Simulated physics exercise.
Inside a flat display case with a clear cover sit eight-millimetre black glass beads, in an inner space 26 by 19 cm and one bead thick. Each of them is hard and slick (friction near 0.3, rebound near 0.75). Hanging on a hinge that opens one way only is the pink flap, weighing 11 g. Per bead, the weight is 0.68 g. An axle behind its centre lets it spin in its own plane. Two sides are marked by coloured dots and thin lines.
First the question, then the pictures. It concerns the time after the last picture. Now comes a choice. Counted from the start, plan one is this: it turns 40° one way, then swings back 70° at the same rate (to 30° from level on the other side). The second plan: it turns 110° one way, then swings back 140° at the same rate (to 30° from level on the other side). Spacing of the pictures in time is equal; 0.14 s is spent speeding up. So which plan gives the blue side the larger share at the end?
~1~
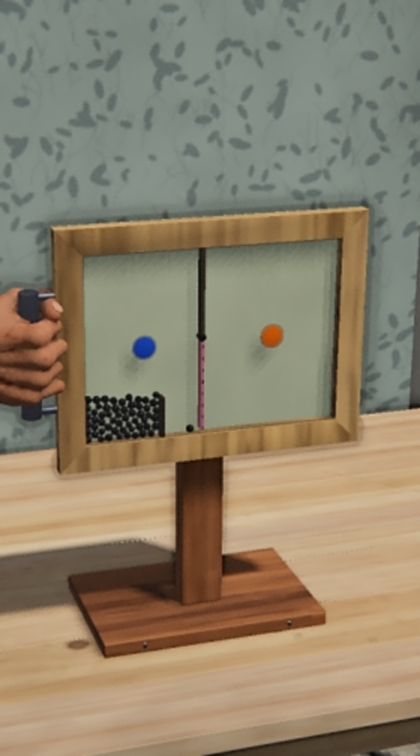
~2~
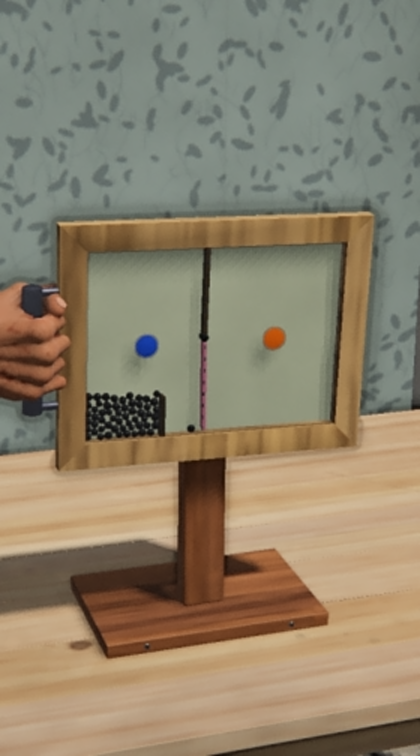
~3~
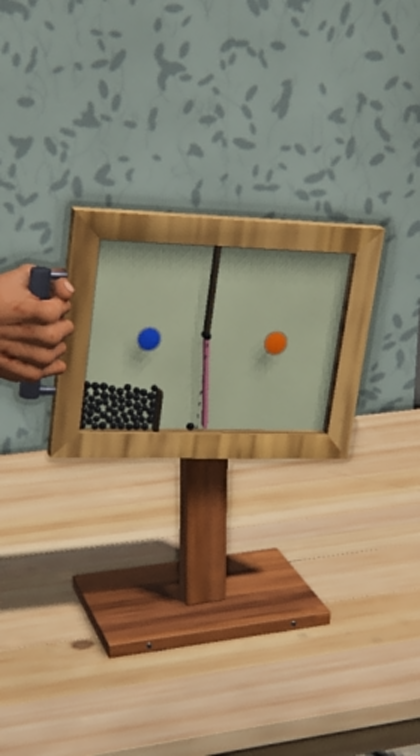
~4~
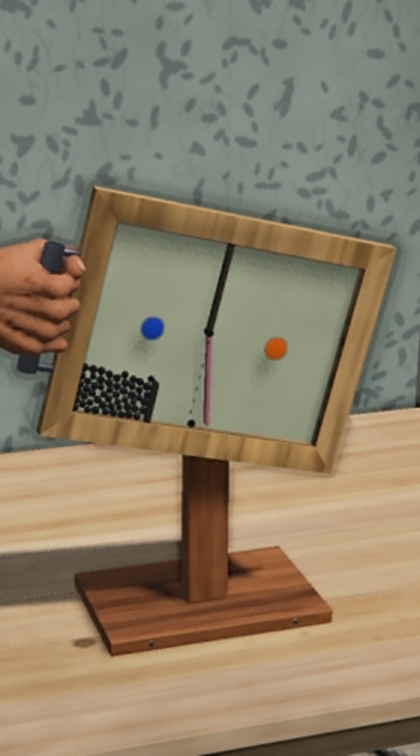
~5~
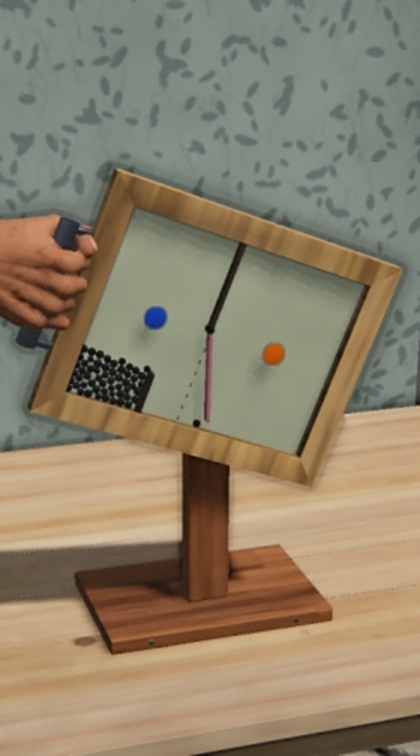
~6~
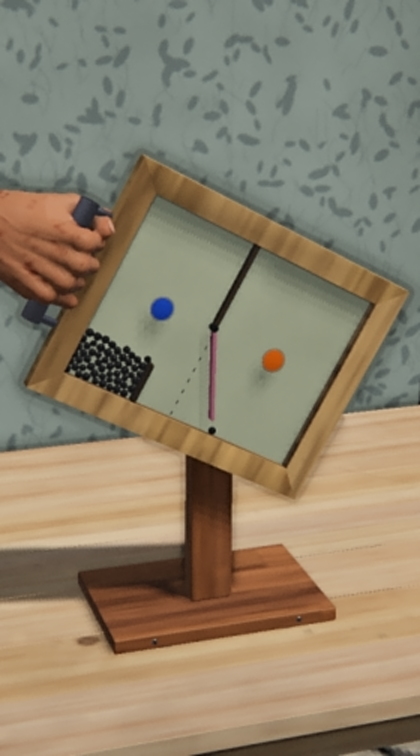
I would say plan one.
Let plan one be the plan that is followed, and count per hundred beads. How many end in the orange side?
The answer is near 0 percent.
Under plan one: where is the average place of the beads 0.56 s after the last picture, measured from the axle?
Offset approx. 9 cm left, 6 cm below.
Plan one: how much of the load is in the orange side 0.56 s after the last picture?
Close to 0 % of the load.
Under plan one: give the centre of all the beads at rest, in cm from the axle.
Some 4 cm left and 11 cm below.
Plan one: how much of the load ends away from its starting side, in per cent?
Moved share: About 0 per cent.
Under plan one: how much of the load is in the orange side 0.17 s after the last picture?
Roughly 0 %.
Plan one. 0.17 s after the last picture, it stands 40° clockwise; the beads' middle is 11 cm left of and level with the centre; blue 100 %; pink flap open 41°.
Then, 0.56 s after the last picture, it stands 5° clockwise; the beads' middle is 9 cm left of and 6 cm below the centre; blue 100 %; pink flap open 3°.
Then, 0.94 s after the last picture, it stands 30° anticlockwise; the beads' middle is 4 cm left of and 11 cm below the centre; blue 100 %; pink flap shut.
At rest 1.9 s after the last picture, it stands 30° anticlockwise; orange 0 %, blue 100 %; pink flap shut.
Plan two would end with orange 95 %, blue 5 %.
